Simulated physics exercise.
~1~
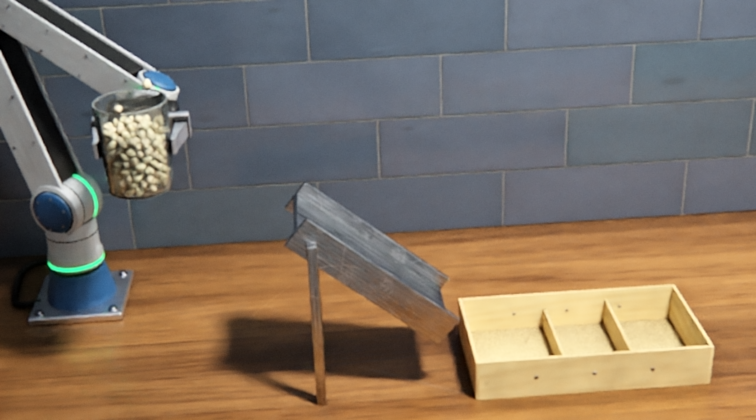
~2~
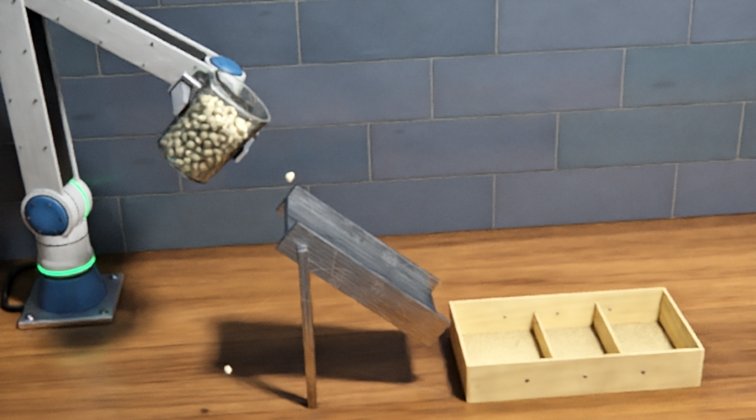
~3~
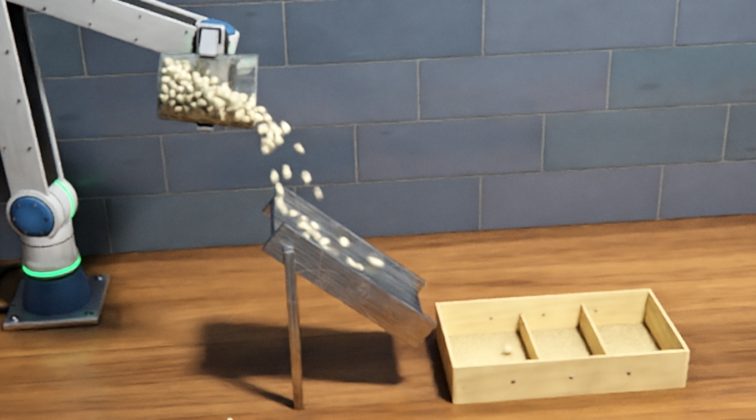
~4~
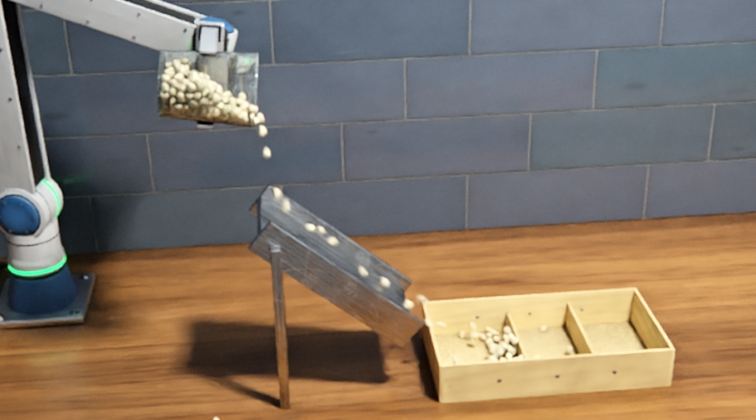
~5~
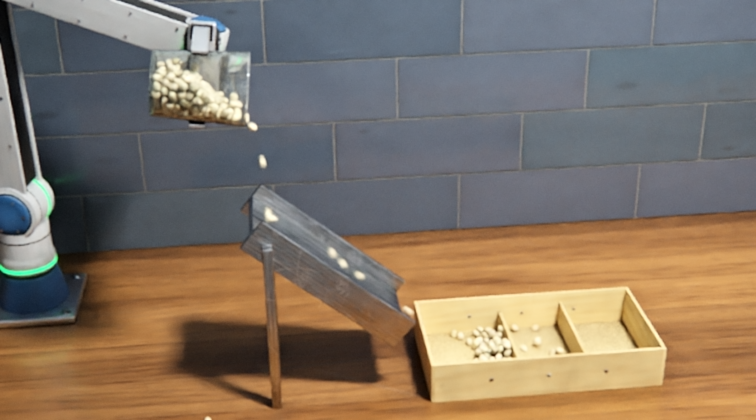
A robot arm, grey with blue joints and glowing green rings, holds a clear tumbler full of pale dried beans at the left of a wooden table before a blue-grey tiled wall, seen from the front and slightly above. A grey metal chute on a post slopes down rightward to an open pale wooden box with three compartments. The arm lifts and tips the tumbler, and a couple of beans drop early. A stream then pours down the chute into the box. It thins to a trickle, leaving many beans in the tilted tumbler, a pile in the left compartment and a few in the middle.
